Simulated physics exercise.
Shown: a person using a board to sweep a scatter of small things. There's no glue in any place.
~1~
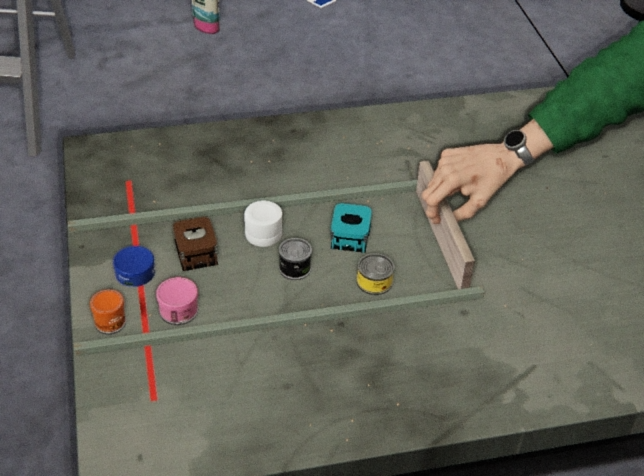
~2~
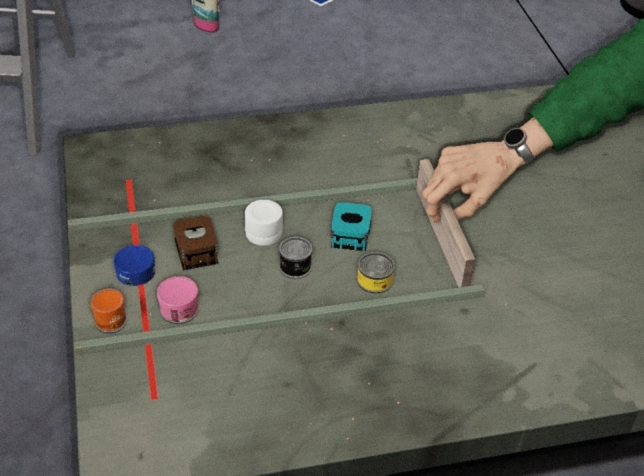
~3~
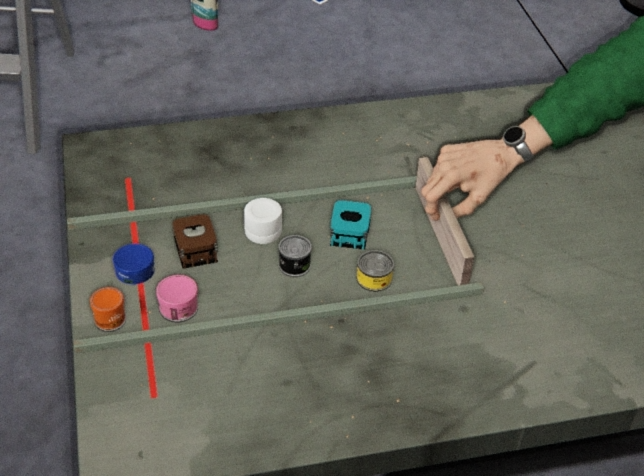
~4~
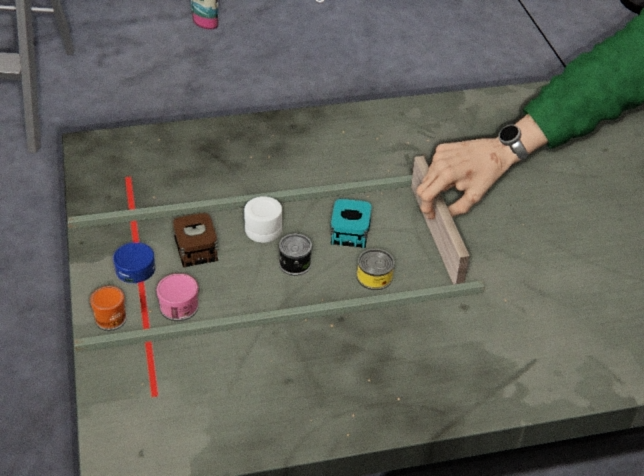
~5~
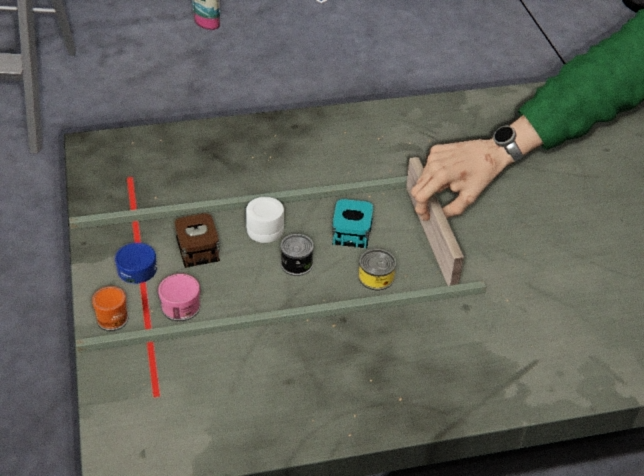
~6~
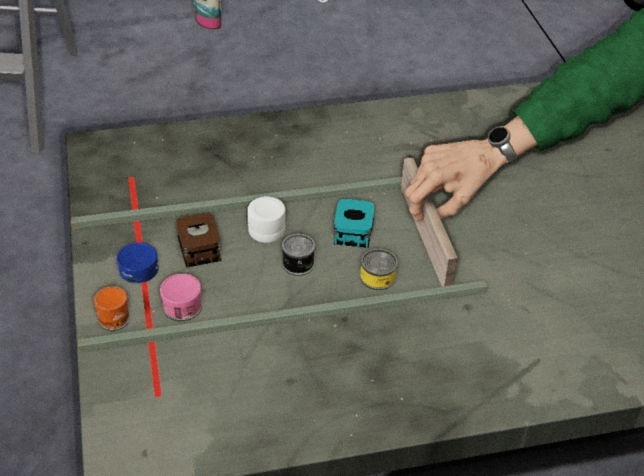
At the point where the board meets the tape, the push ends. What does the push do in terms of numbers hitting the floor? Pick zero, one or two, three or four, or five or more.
It sends one or two to the floor.
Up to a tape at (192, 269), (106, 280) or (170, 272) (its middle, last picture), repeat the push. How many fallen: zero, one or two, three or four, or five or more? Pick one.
So in that order I'd say not one; either three or four; zero.
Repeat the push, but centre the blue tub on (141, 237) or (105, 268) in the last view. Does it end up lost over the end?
The blue tub goes down at the first spot and goes down at the second.
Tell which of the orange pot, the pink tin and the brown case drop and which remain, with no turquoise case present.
The orange pot goes down, the pink tin stays put, the brown case stays put.
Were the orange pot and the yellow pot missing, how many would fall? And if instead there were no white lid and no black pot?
Counts - first: 1; second: 2.
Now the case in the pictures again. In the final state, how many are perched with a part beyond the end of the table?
Number: 2.
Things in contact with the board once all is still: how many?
It's touching 4 at the end.
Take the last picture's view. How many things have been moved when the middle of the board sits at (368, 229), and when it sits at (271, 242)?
2 at one spot and 5 at the other.
Early on, none off yet; orange pot at rest near (112, 309); blue tub at rest near (138, 263); pink tin at rest near (182, 298).
A while later, none off yet; orange pot moving near (106, 309); blue tub travelled about its own width near (97, 267); pink tin travelled about its own width near (143, 304).
Finally, the number that fall off is one or two; lost, blue tub and orange pot.
